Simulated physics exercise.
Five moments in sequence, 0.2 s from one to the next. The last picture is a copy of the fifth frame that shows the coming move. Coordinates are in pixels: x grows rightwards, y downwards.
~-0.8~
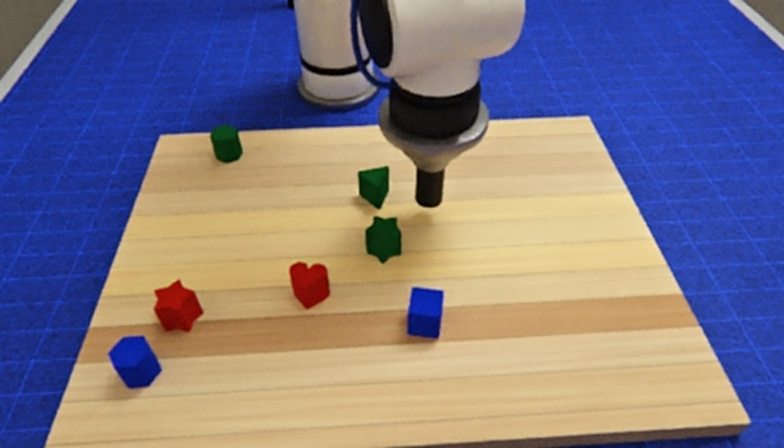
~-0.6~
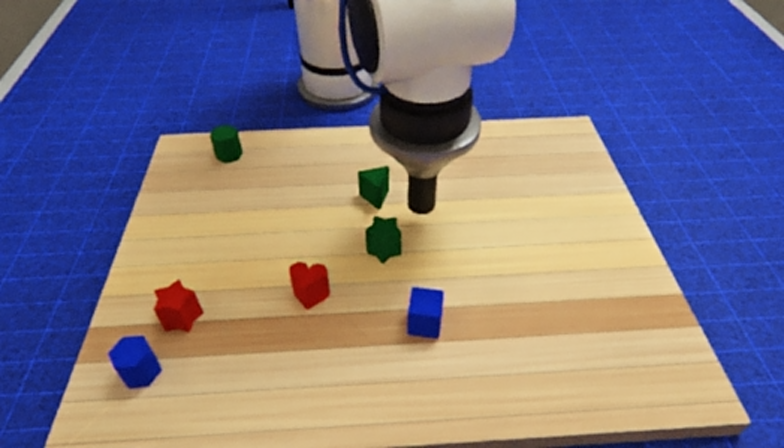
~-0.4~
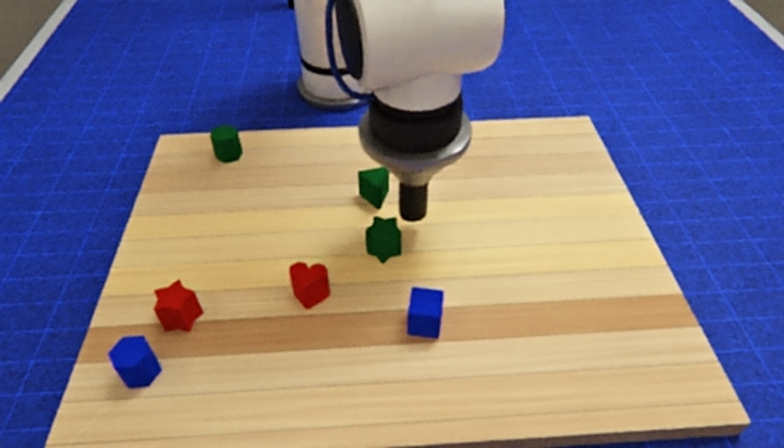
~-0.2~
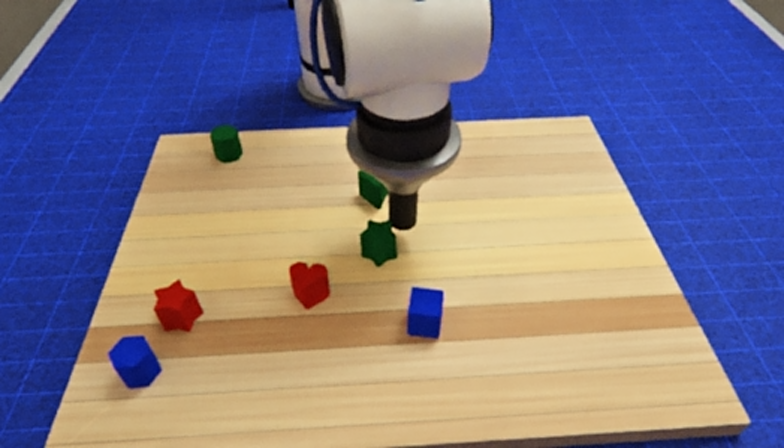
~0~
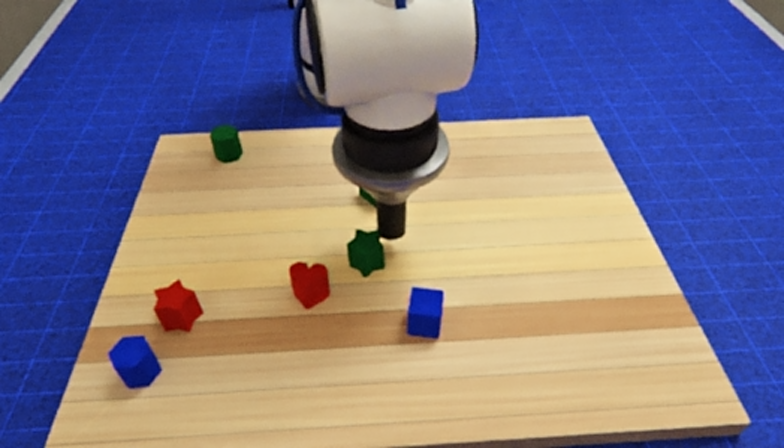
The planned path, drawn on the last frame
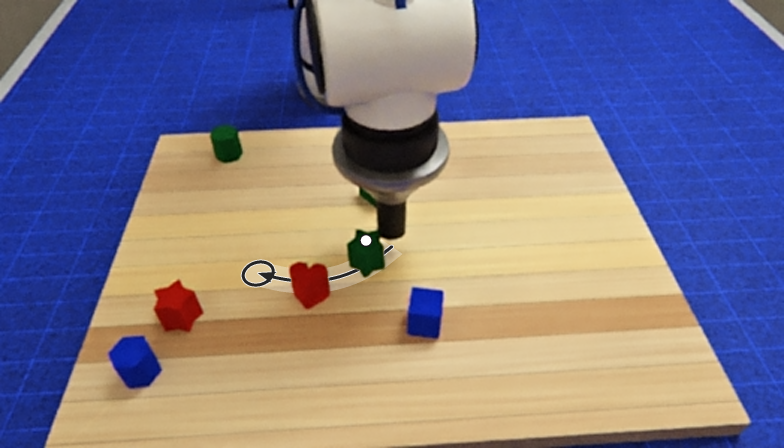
A white robot arm with a dark, rod-like tip reaches over a pale wooden board on a blue surface, seen from above and in front by a still camera. Green blocks sit at the upper left and centre, with red and blue ones lower down. The arm moves down and left, partly covers the green triangle, and pushes the green star-shaped block slightly down and left.
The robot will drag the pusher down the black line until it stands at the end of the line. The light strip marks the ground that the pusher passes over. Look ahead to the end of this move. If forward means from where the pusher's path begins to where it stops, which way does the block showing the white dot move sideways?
Well, taking the path from its start to its end as straight ahead, the block showing the white dot moves to the left.
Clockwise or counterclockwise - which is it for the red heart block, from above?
Top view: Clockwise.
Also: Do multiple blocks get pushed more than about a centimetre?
Answer: Yes.
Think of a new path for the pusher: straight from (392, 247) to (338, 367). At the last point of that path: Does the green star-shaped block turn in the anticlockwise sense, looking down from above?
That would be a no.
Path on the board, from (392, 247) over (354, 271) and (306, 281) to (258, 273); the dot is on the green star-shaped block.
On the path given first. One third of the way, pusher (353, 255); red heart block (297, 281), turned 15° clockwise; green star-shaped block (325, 267).
Two thirds of the way, pusher (302, 265); red heart block (276, 304), turned 40° clockwise; green star-shaped block (294, 282), turned 70° anticlockwise.
At the end, pusher (254, 257); red heart block (275, 304), turned 25° clockwise; green star-shaped block (289, 277), turned 105° anticlockwise; green triangle in place.
